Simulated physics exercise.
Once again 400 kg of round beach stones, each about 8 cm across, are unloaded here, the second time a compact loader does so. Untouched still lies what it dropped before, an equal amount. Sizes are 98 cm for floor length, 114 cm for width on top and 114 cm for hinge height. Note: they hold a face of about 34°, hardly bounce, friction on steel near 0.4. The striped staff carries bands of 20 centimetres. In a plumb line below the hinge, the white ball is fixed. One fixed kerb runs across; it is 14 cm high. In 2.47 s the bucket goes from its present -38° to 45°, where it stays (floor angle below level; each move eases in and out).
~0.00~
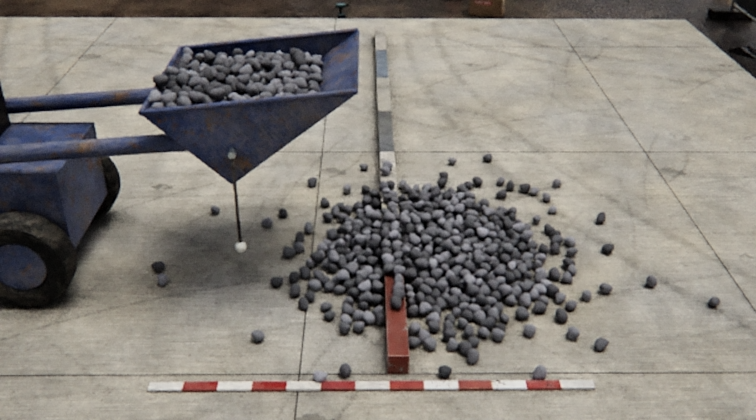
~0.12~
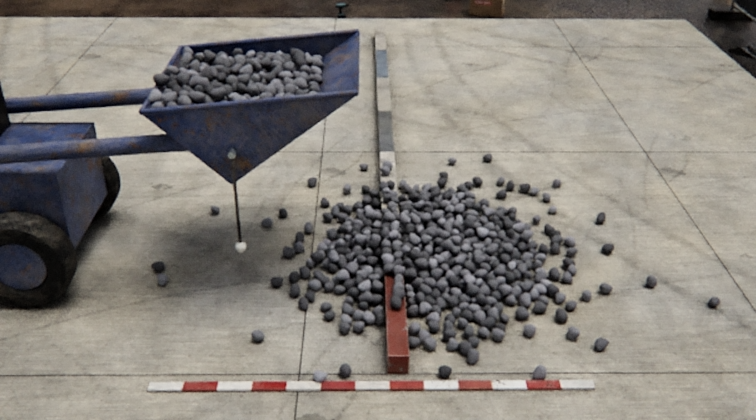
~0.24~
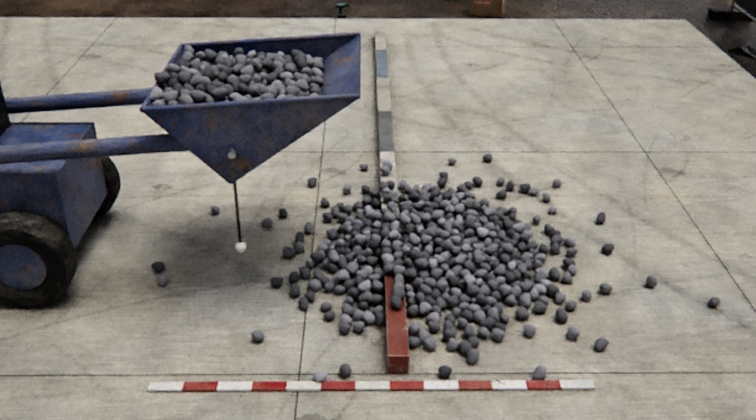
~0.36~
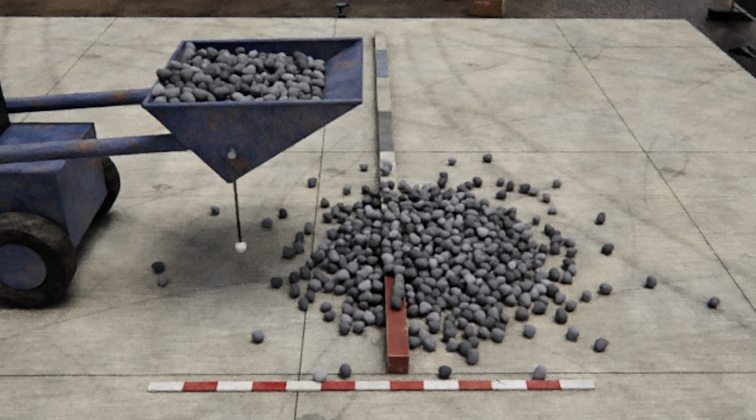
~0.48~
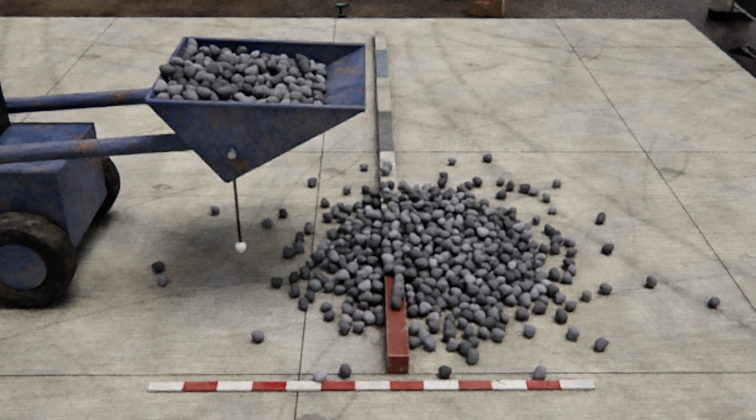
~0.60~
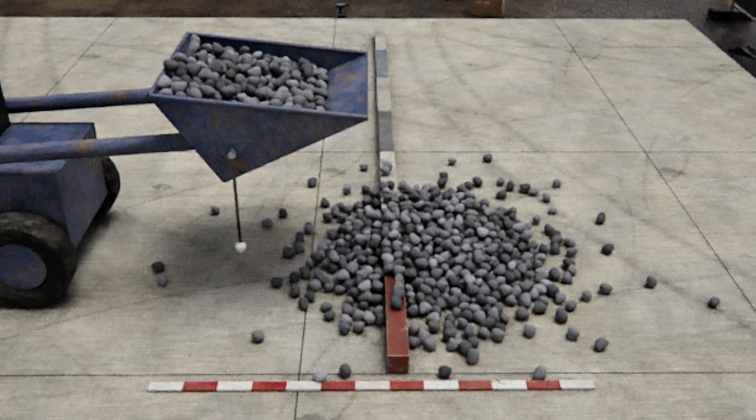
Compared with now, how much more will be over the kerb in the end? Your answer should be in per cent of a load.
Close to 28 parts in a hundred.
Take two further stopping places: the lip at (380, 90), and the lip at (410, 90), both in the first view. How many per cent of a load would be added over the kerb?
45 %, then 75 %.
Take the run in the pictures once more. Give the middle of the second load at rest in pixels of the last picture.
Their centre ends up near (367, 238).
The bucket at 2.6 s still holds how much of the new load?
0 % still inside.
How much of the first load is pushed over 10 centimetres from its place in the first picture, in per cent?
Near 10 per cent, I reckon.
After 1.9 s the floor is at 32°; in per cent of one load, 82 in the bucket, 48 on this side of the kerb, 69 over the kerb; the foremost stones are at (607, 249).
After 2.6 s the floor is at 45°; in per cent of one load, 0 in the bucket, 104 on this side of the kerb, 96 over the kerb; the foremost stones are at (607, 249).
After 2.9 s the floor is at 45°; in per cent of one load, 0 in the bucket, 102 on this side of the kerb, 98 over the kerb; the foremost stones are at (615, 262).
After 5.5 s the floor is at 45°; in per cent of one load, 0 in the bucket, 103 on this side of the kerb, 97 over the kerb; the foremost stones are at (618, 263). Net gain over the kerb, 28.
